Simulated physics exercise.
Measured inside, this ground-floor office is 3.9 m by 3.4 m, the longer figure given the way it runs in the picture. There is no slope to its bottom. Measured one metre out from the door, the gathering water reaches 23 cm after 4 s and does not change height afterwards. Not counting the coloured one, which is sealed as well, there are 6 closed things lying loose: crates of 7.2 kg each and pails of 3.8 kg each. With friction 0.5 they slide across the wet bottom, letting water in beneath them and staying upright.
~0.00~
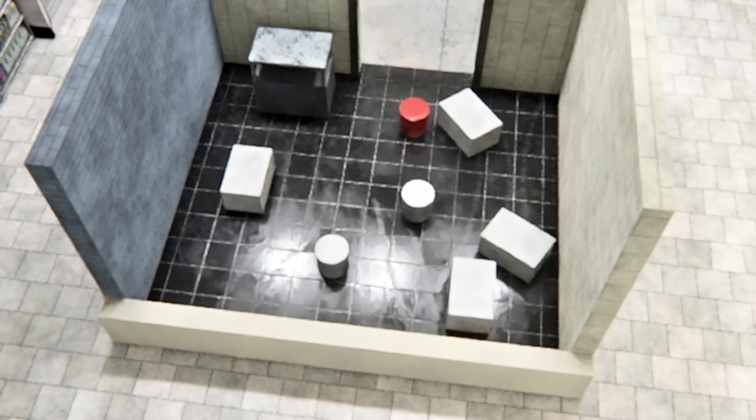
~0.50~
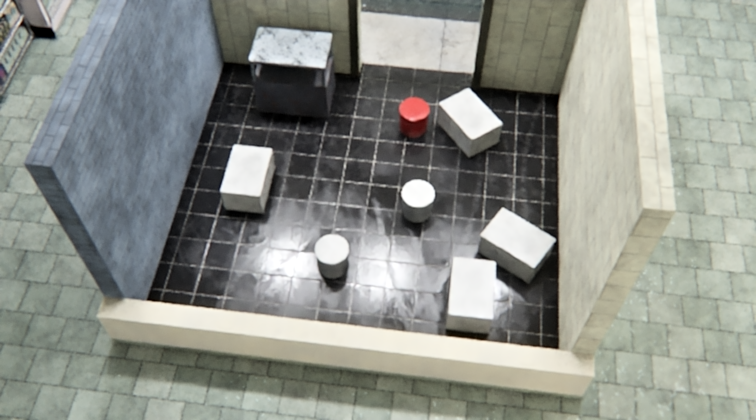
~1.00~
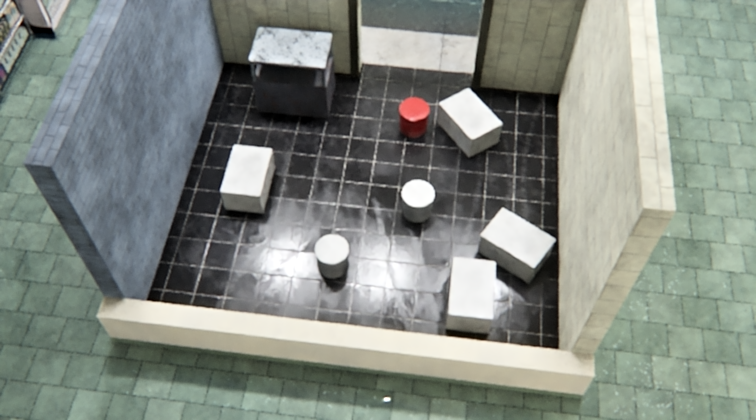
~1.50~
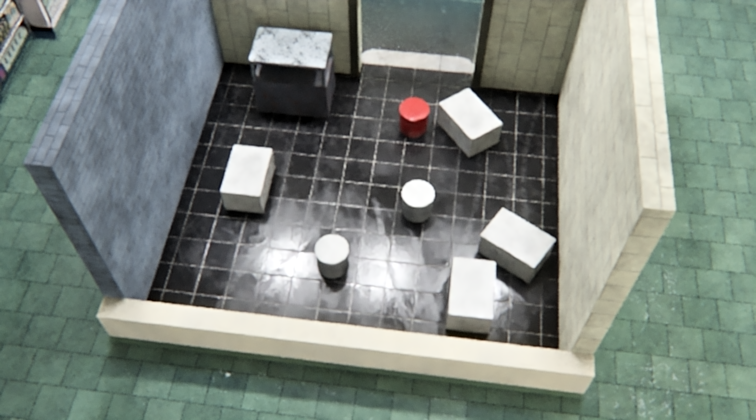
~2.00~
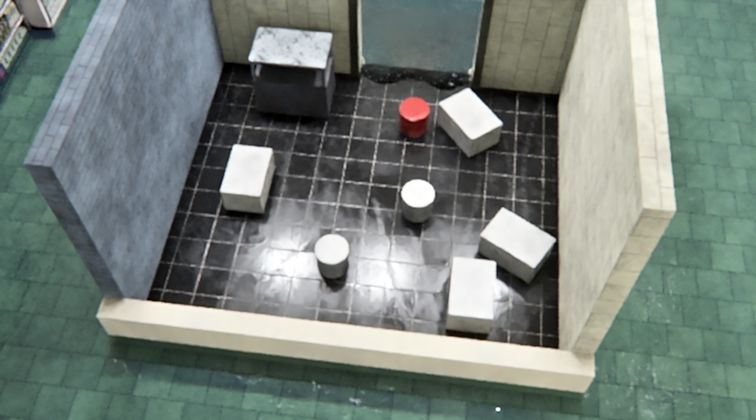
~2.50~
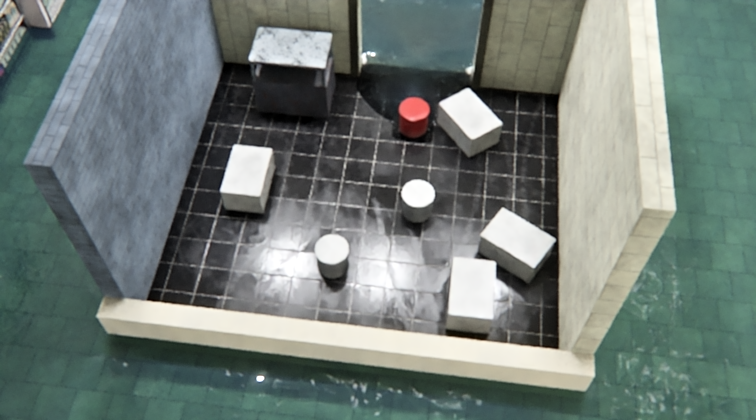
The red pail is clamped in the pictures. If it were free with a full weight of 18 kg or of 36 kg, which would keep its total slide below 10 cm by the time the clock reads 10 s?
I reckon only the heavier ballast is ample.
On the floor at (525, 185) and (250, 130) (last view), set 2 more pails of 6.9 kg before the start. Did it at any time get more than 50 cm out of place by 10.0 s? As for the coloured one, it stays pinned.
Respectively, exceeded and not exceeded.
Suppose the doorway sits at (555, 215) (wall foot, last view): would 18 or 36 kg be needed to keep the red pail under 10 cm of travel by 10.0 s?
Then the lighter mass suffices.
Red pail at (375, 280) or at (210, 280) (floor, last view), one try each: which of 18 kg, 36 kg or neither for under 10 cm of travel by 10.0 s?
Trial 1 - the lower mass works; trial 2 - the lower mass works.
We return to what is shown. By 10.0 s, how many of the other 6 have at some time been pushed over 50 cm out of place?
The number is 6.
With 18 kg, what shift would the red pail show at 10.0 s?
Shift: Roughly 30 cm.
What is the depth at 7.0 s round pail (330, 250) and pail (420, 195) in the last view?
I'd put it at 10 cm and 4 cm respectively.
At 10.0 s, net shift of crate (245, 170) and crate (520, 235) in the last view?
60 cm, 100 cm.
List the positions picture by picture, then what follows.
In the first picture, the red pail at (414, 109), on the bottom; water covers 0.0 m2; 0 of 7 have shifted.
In the second picture, the red pail at (414, 109), on the bottom; water covers 0.0 m2; 0 of 7 have shifted.
In the third picture, the red pail at (414, 109) rests on the ground; water covers 0.0 m2; 0 of 7 have shifted.
In the fourth picture, the red pail at (414, 109), on the bottom; 0.0 m2 under water; 0 of 7 have shifted.
In the fifth picture, the red pail at (414, 109), on the bottom; 0.0 m2 under water; 0 of 7 have shifted.
In the sixth picture, the red pail at (414, 109) rests on the ground; 0.6 m2 under water; 0 of 7 have shifted.
After 3.5 s the red pail would be 0 cm from its start with 18 kg and 0 cm from its start with 36 kg; 8 cm of water round it then.
After 4.5 s the red pail would be 5 cm from its start with 18 kg and 0 cm from its start with 36 kg; 9 cm of water round it then.
After 7.0 s the red pail would be 22 cm from its start with 18 kg and 0 cm from its start with 36 kg; 10 cm of water round it then.
After 10.0 s the red pail would be 26 cm from its start with 18 kg and 0 cm from its start with 36 kg; 13 cm of water round it then.
